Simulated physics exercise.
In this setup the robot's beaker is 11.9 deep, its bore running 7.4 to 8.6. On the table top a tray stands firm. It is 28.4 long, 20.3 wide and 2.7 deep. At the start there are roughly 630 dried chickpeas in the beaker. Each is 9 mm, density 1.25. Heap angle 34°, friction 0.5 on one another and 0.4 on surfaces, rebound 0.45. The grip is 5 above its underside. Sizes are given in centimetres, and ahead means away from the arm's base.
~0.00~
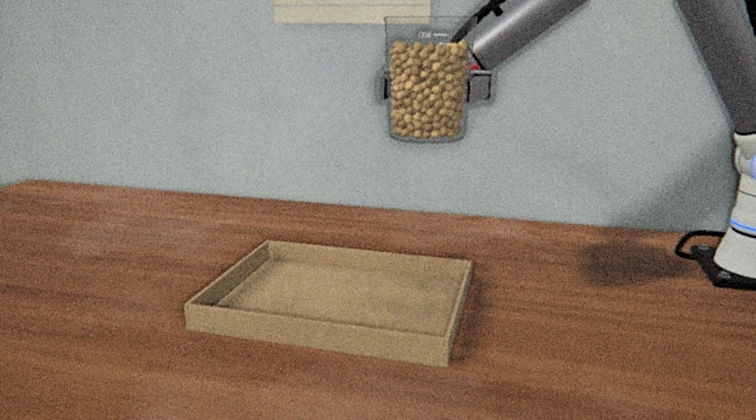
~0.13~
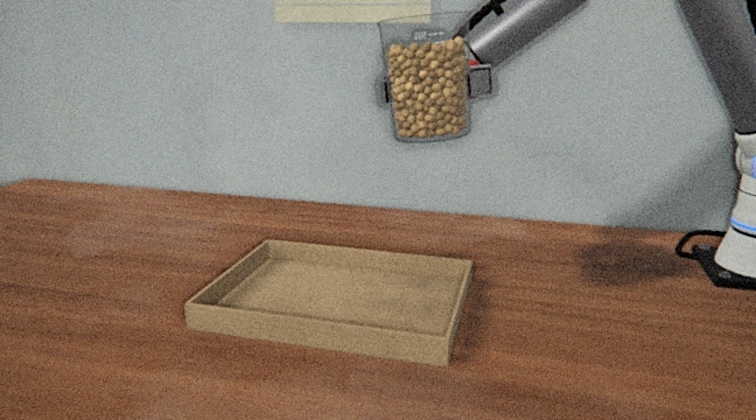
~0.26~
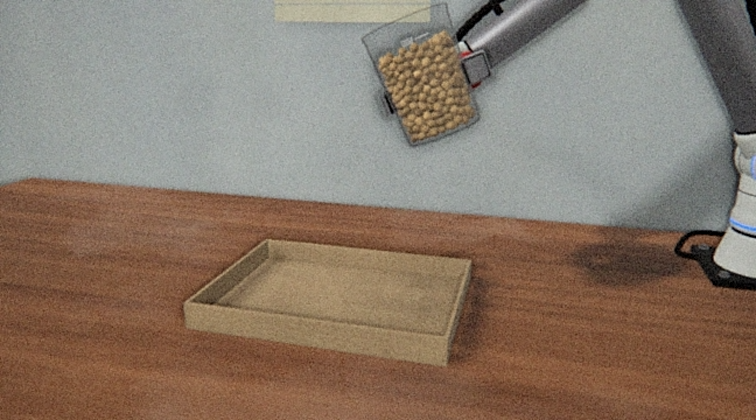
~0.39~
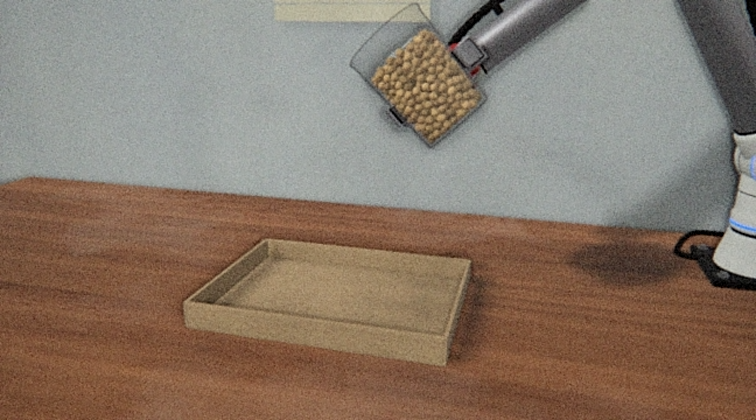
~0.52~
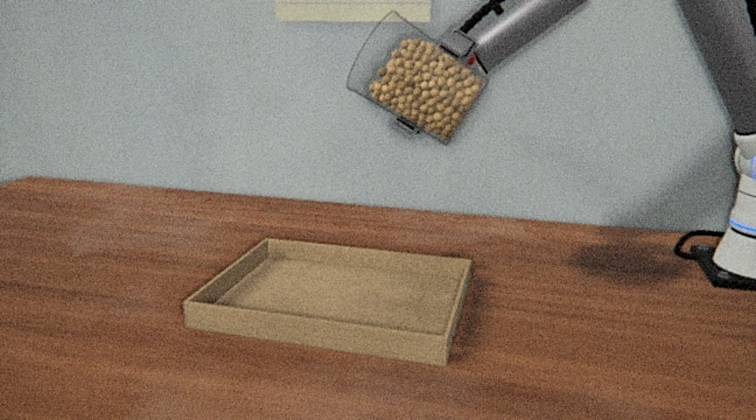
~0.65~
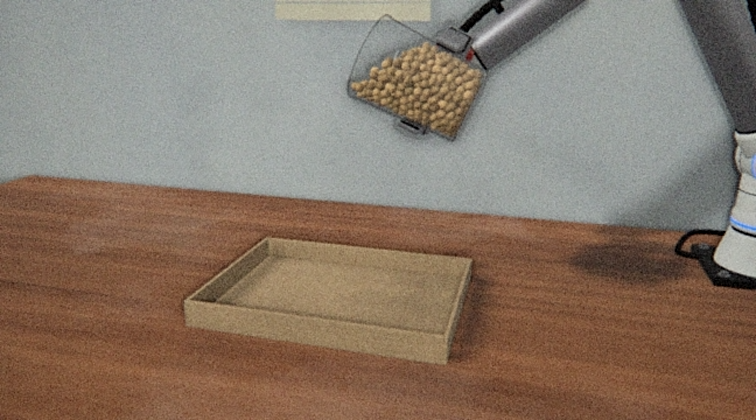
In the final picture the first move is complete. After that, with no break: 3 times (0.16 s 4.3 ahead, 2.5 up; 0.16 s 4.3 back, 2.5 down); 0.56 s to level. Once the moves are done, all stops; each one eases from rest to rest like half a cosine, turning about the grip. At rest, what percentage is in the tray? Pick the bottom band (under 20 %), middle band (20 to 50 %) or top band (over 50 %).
Middle band.
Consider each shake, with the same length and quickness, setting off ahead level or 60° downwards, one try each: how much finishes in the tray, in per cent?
You'd get about 30 per cent with the first setting and about 0 per cent with the second.
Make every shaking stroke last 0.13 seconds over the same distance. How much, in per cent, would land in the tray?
Around 55 percent.
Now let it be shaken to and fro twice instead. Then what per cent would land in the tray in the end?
Roughly 30 in a hundred.
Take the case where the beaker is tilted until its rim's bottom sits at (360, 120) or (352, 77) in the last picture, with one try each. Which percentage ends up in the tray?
Around 85 per cent, then around 20 per cent.
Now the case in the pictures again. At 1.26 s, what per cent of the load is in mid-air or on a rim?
I'd put it near 11 per cent.
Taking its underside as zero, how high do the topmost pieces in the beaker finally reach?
The top sits some 8.5 cm up.
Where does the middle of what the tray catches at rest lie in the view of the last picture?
(306, 290).
After 1.26 s, tilted 66° forward, highest piece 28 above the table; 457 in the beaker, 99 in the tray, 3 on the table or floor, 69 in flight or on a rim.
After 1.87 s, tilted 37° forward, highest piece 30 above the table; 379 in the beaker, 243 in the tray, 5 on the table or floor, 1 in flight or on a rim.
After 2.37 s, level, highest piece 30 above the table; 379 in the beaker, 244 in the tray, 5 on the table or floor.
After 3.42 s, level, highest piece 30 above the table; 379 in the beaker, 244 in the tray, 5 on the table or floor.
At rest, 379 in the beaker, 244 in the tray, 5 on the table or floor. That is 39 % in the tray.
